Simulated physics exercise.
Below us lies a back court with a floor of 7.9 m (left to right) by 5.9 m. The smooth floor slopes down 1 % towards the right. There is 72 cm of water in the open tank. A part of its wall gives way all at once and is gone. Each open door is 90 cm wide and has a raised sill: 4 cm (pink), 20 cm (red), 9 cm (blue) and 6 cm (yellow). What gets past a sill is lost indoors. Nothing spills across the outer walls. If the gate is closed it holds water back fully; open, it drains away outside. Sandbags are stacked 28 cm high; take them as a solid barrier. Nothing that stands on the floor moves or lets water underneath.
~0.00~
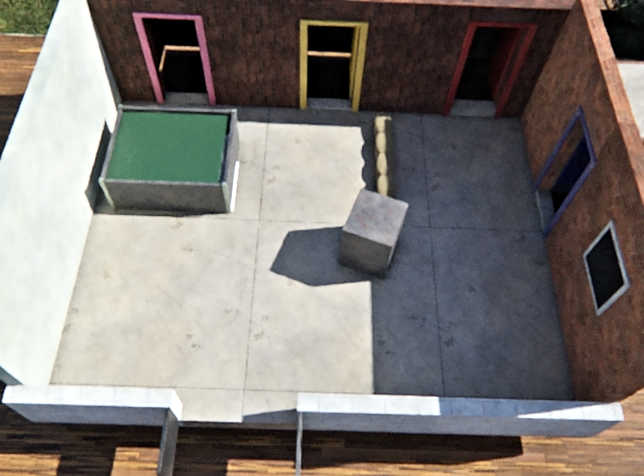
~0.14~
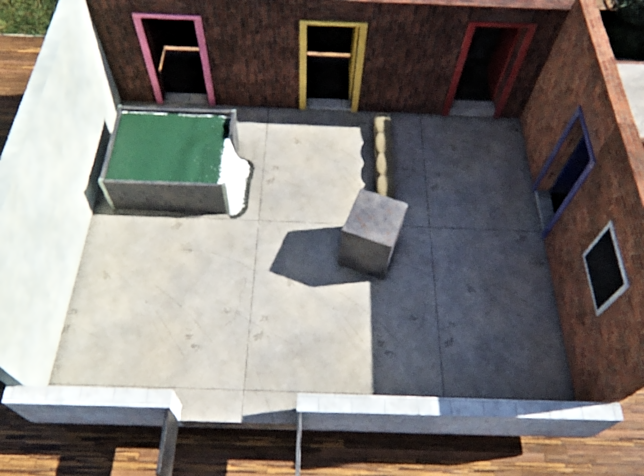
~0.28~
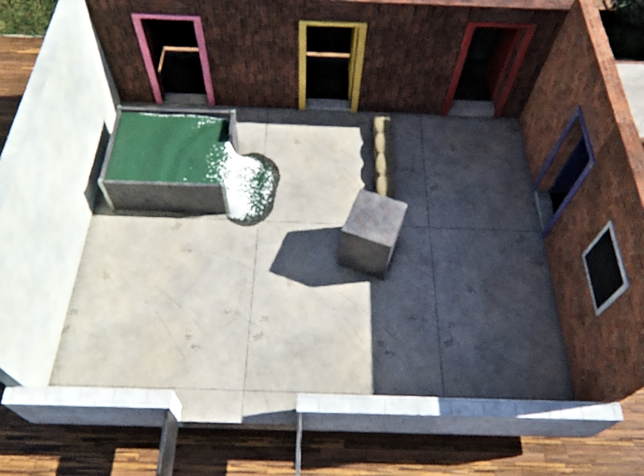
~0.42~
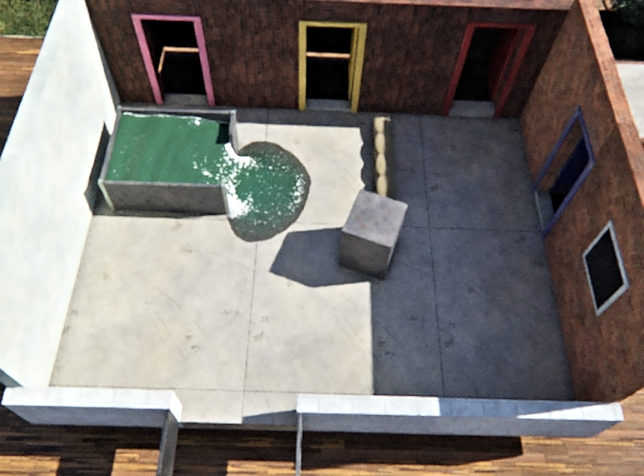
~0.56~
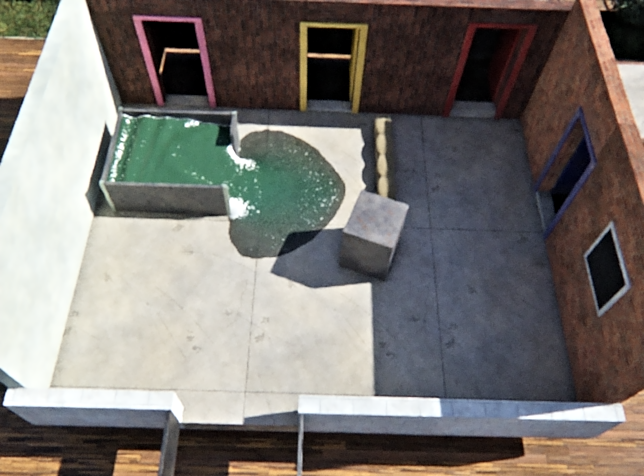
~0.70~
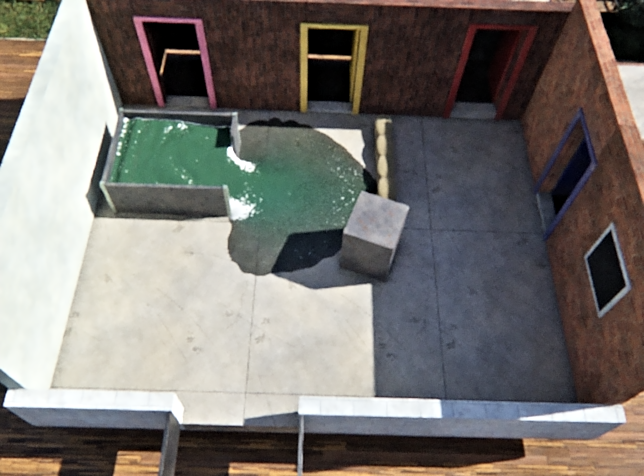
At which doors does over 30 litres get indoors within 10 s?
The water let in: At the pink door it keeps below the limit; at the red door it does not reach the limit; at the blue door it stays under the limit; at the yellow door it exceeds the limit.
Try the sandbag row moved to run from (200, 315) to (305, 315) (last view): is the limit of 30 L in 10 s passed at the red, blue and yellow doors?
Then: Red below, blue over, yellow below.
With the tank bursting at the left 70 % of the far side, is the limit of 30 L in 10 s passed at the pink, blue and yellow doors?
Then: Pink above, blue under, yellow below.
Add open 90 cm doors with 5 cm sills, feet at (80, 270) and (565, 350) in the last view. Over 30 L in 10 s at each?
In that order: Not over, past it.
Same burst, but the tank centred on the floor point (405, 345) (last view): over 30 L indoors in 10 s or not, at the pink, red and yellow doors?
Then: Pink not over, red under, yellow below.
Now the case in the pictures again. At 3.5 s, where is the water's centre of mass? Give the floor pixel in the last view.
Around (312, 212).
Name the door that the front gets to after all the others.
It is the pink one.
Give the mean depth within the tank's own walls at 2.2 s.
Roughly 31 cm on average.
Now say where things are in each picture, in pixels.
The open tank at (171, 147) is whole and still, 72 cm deep, in the first frame.
The front is at (236, 213), 0.6 m from the gap at (229, 175); 0.3 m2 of floor is under water; 72 cm left at the back of the open tank, in the second frame.
Water pours out at (229, 178) and has run 0.9 m, to (256, 220); typically 12 cm deep outside, 72 cm at the open tank's back, in the third frame.
The front is at (305, 178), 1.4 m from the gap at (229, 179); 2.1 m2 of floor is under water; 70 cm left at the back of the open tank, in the fourth frame.
The front is at (339, 183), 2.0 m from the gap at (230, 180); 3.8 m2 of floor is under water; 62 cm left at the back of the open tank, in the fifth frame.
Water pours out at (231, 181) and has run 2.6 m, to a hidden place; typically 5 cm deep outside, 61 cm at the open tank's back, in the sixth frame.
After 1.4 s water covers 25 % of the floor and is deepest (36 cm) near (343, 252); pink door not reached, red door not reached, blue door not reached, yellow door 5 cm at the sill, 0 L in.
After 2.2 s water covers 40 % of the floor and is deepest (32 cm) near (363, 209); pink door not reached, red door not reached, blue door not reached, yellow door 12 cm at the sill, 5 L in.
After 3.5 s water covers 60 % of the floor and is deepest (22 cm) near (361, 118); pink door not reached, red door 2 cm at the sill, 0 L in, blue door 12 cm at the sill, 3 L in, yellow door 13 cm at the sill, 48 L in.
After 6.0 s water covers 65 % of the floor and is deepest (12 cm) near (363, 185); pink door 2 cm at the sill, 0 L in, red door 7 cm at the sill, 0 L in, blue door 8 cm at the sill, 12 L in, yellow door 10 cm at the sill, 115 L in.
After 10.0 s water covers 75 % of the floor and is deepest (10 cm) near (516, 132); pink door 7 cm at the sill, 12 L in, red door 8 cm at the sill, 0 L in, blue door 9 cm at the sill, 13 L in, yellow door 6 cm at the sill, 137 L in.
